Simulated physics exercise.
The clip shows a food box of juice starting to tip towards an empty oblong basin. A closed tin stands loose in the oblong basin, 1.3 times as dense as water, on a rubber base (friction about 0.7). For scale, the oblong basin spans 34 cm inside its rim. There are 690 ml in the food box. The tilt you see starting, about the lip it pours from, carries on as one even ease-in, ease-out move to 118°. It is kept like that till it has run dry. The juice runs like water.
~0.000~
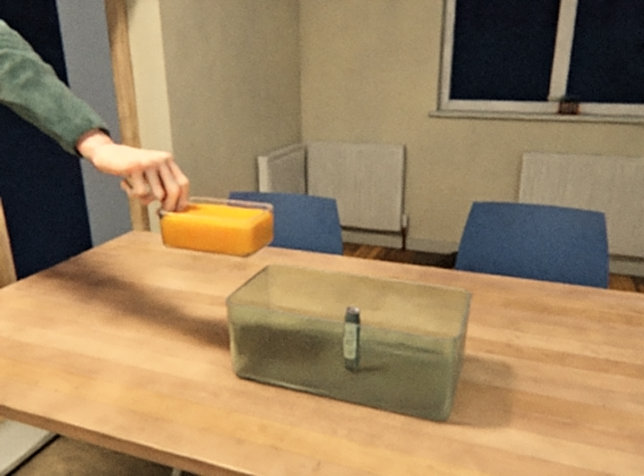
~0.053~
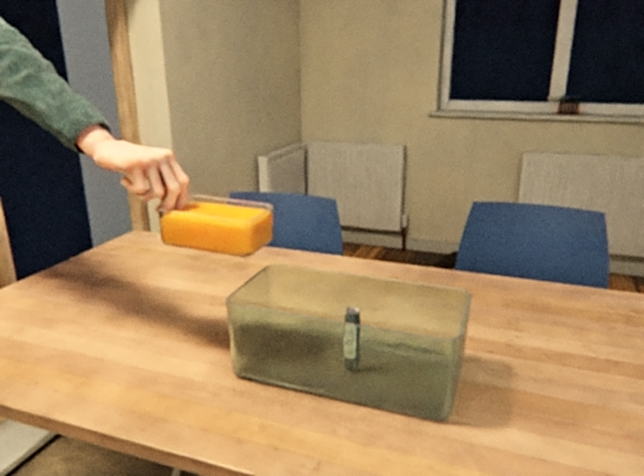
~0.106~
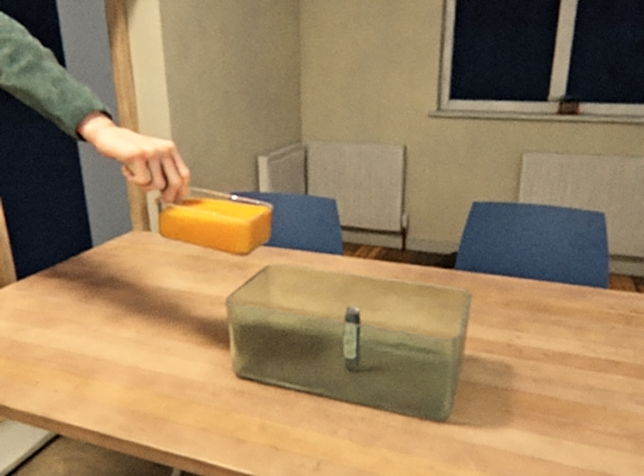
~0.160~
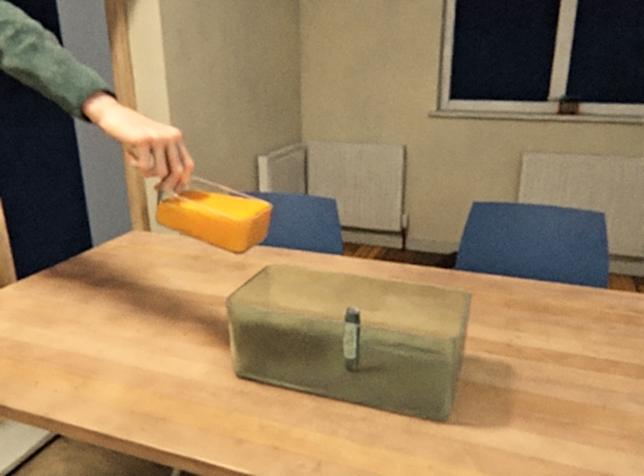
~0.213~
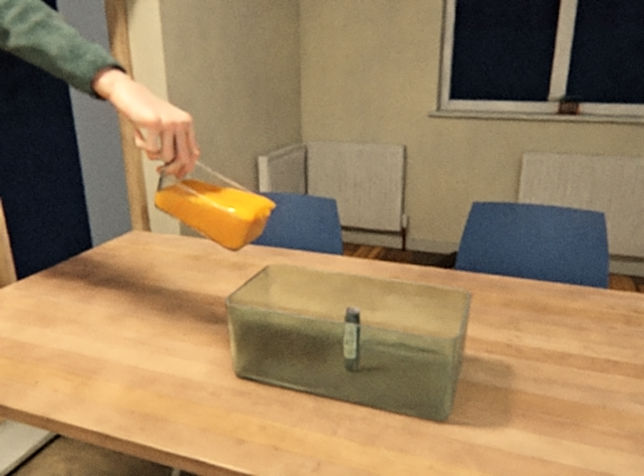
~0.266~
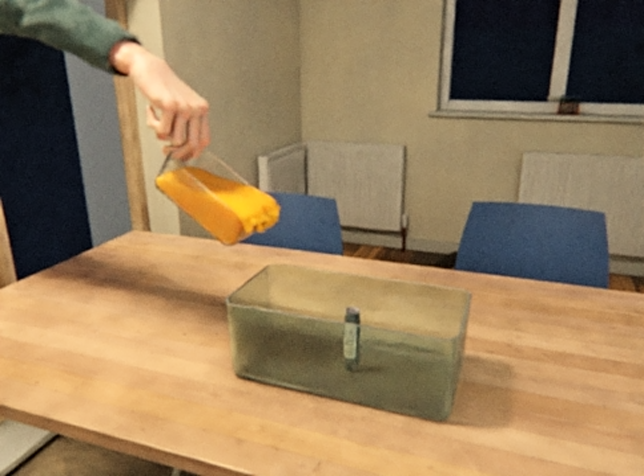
A hand tilts a clear box of orange juice rightward above a wooden table.
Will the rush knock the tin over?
The tin falls.
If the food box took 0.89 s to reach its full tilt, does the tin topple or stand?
Then it falls.
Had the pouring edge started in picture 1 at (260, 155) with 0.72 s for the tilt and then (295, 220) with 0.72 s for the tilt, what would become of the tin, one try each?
First it remains upright; then it keeps standing.
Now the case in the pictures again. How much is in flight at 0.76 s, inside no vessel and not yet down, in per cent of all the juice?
About 5 per cent.
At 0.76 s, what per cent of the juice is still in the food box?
About 0 per cent.
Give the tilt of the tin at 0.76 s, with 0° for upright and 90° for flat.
About 70°.
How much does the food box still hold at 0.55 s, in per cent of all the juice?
Some 10 per cent.
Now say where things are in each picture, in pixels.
It leans 0°; its right rim is at (262, 214); the juice meets the walls at (177, 209) and (263, 218); the oblong basin's rim runs from (248, 282) to (466, 315); the tin's top is at (352, 313), in the first picture.
It leans 2°; its right rim is at (262, 215); the juice meets the walls at (177, 208) and (262, 217), in the second picture.
It leans 6°; its right rim is at (262, 215); the juice meets the walls at (176, 203) and (263, 214), in the third picture.
It leans 14°; its right rim is at (261, 215); the juice meets the walls at (175, 195) and (263, 212); 1 per cent is over the edge, in the fourth picture.
It leans 24°; its right rim is at (261, 215); the juice meets the walls at (175, 184) and (258, 206); 5 per cent is over the edge, in the fifth picture.
It leans 35°; its right rim is at (261, 215); the juice meets the walls at (174, 170) and (251, 198); 11 per cent is over the edge, in the sixth picture.
By 0.55 s the tilt is 103° and 10 per cent is still to pour; the tin stands where it began.
By 0.76 s the tilt is 118° and 0 per cent is still to pour; the tin lies on its side.
By 0.98 s the tilt is 118° and 0 per cent is still to pour; the tin lies on its side.
By 1.22 s the tilt is 118° and 0 per cent is still to pour; the tin lies on its side.
At rest the tin lies on its side.
